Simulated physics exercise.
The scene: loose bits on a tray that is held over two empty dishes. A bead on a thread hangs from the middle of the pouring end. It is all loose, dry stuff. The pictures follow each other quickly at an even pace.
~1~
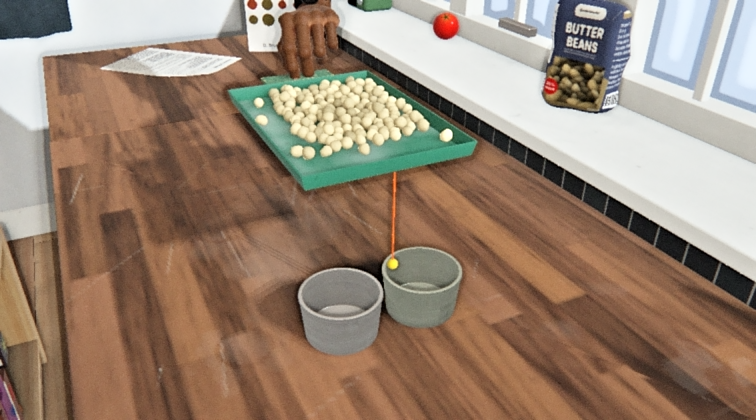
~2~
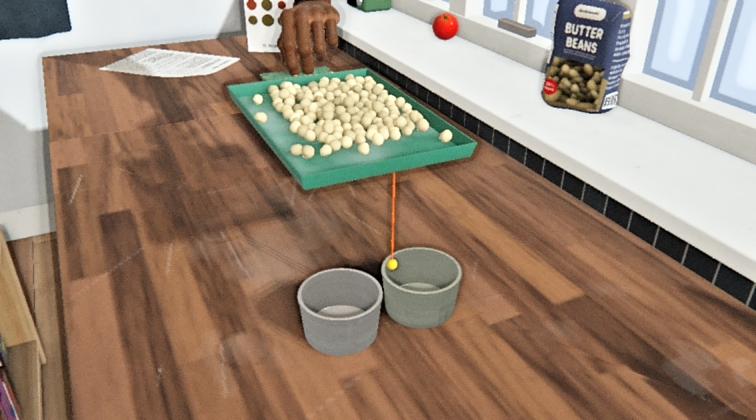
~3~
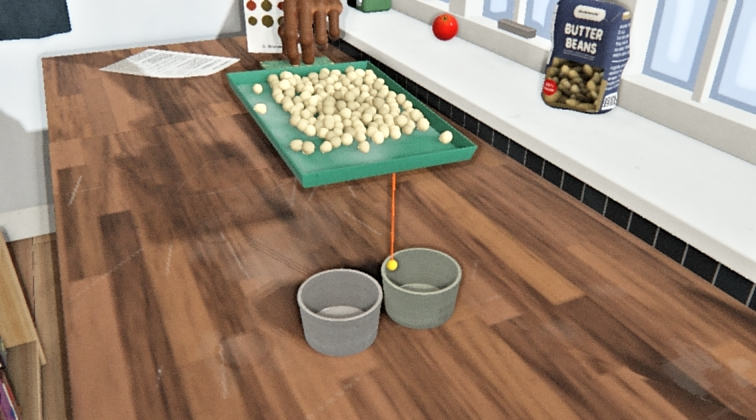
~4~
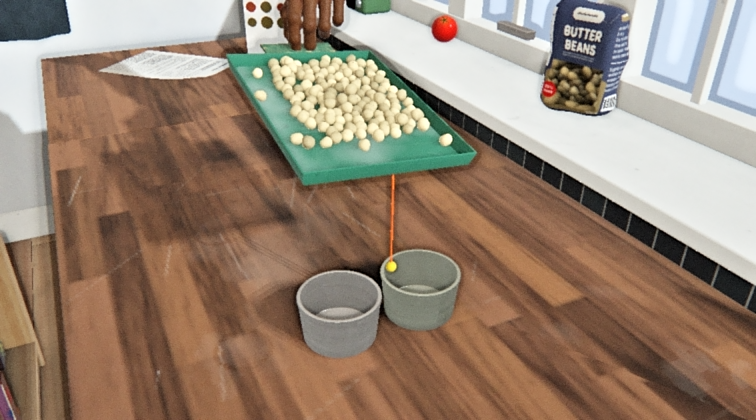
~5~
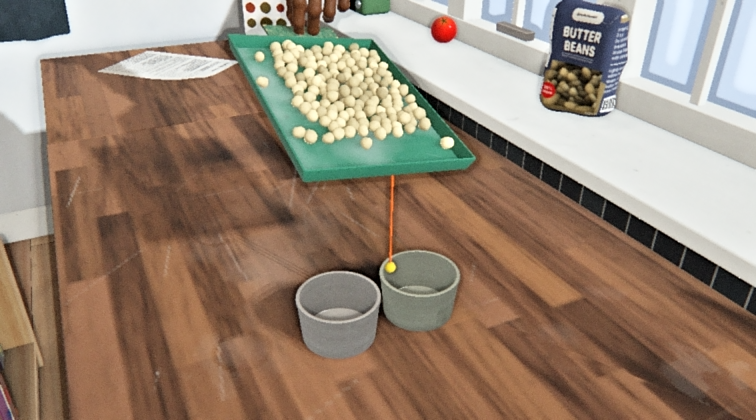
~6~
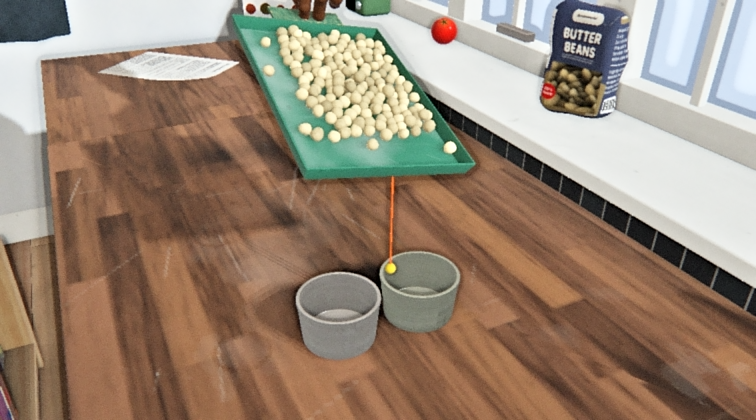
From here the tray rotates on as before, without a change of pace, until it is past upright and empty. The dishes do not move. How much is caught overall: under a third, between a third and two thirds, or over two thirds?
Caught overall: Under a third.
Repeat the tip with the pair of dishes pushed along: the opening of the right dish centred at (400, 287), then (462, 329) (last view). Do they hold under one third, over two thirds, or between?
One: Below one third. Two: Less than a third.
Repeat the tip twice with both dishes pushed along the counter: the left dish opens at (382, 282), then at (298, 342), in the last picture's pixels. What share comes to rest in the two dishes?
About 60 and 0 per cent.
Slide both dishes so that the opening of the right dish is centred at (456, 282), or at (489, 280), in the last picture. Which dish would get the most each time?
The first try: Right. The second: The right dish.
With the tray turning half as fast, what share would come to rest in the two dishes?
Near 20 %.
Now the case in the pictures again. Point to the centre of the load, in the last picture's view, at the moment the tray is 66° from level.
Around (429, 128).
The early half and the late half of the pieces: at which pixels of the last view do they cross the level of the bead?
Early half (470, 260), late half (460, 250).
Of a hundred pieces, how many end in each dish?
The left dish has 0 per cent, the right dish has 20.
Just after the last frame, tray tipped steeply; the larger part on the tray; just a few outside both; about a tenth in the air.
A moment on, tray tipped past a quarter turn; about a tenth on the tray; about a tenth in the right dish; roughly two thirds outside both; about a tenth in the air.
Further on, tray tipped past a quarter turn; roughly a quarter in the right dish; the larger part outside both.
When it is over, tray tipped past a quarter turn; not one in the left dish; roughly a quarter in the right dish; the larger part outside both.
